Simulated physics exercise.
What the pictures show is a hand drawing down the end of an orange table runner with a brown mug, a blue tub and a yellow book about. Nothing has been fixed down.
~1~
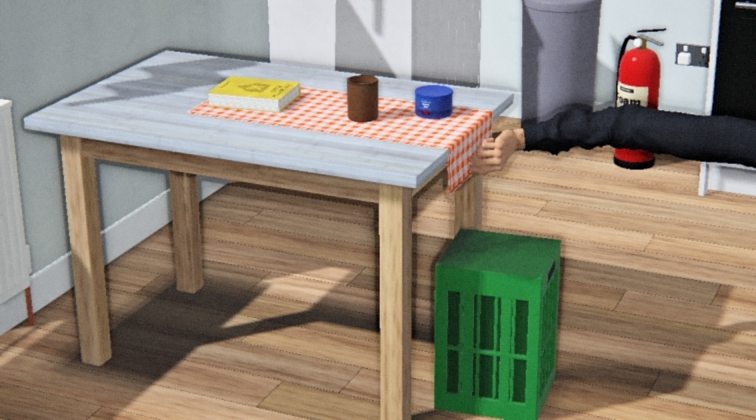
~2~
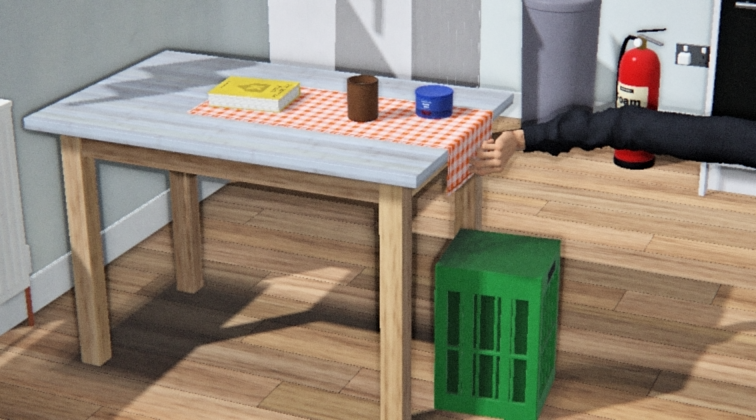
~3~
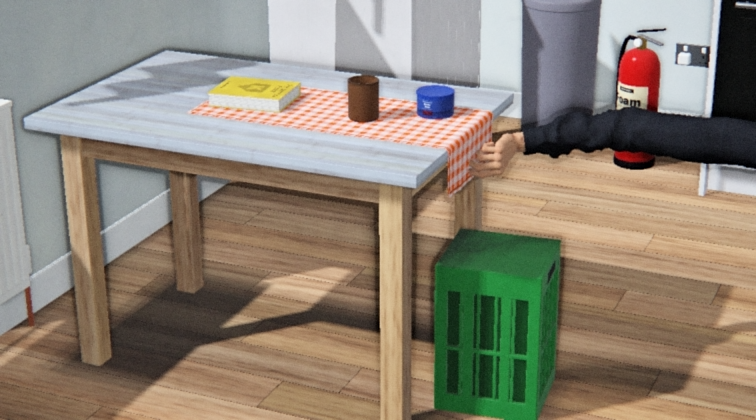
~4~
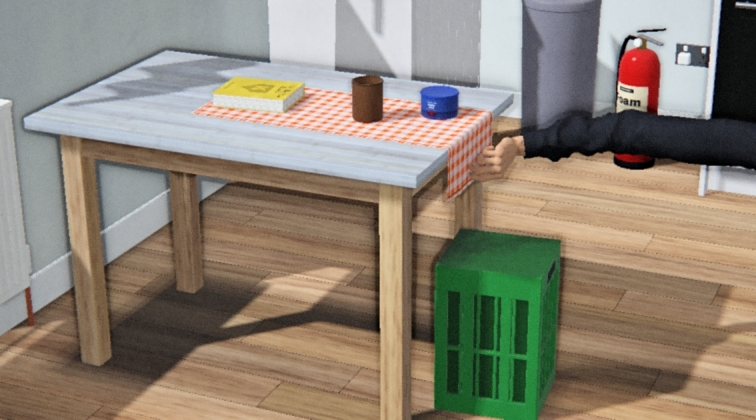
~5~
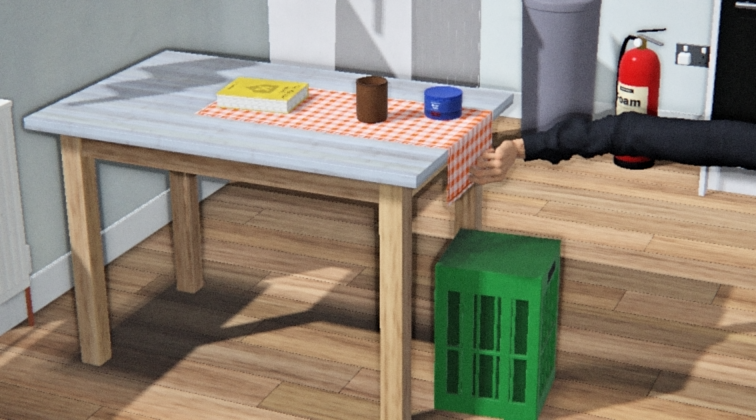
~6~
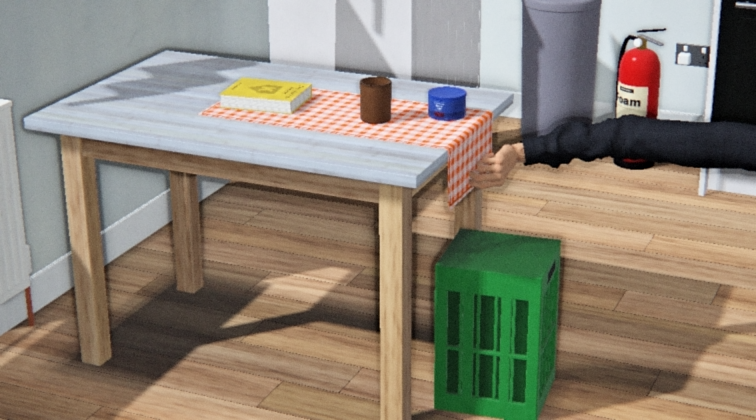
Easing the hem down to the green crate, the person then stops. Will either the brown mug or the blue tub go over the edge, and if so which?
The brown mug keeps clear of it, the blue tub goes over the edge.
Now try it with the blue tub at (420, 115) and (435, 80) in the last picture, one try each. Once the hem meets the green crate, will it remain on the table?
First try: It leaves the top; second try: It stays put.
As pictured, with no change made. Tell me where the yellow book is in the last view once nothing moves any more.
It ends up roughly at (320, 102).
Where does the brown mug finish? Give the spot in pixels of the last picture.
I'd put it close to (434, 108).
Then, 0.28 s after the last picture, hem going down; mug carried along near (394, 103); tub carried along near (466, 106).
Then, 0.64 s after the last picture, hem going down; mug carried along near (420, 106); tub over the edge.
At rest, hem on the crate; mug carried along near (434, 108); tub over the edge. The brown mug stays on the table and the blue tub goes over the edge.
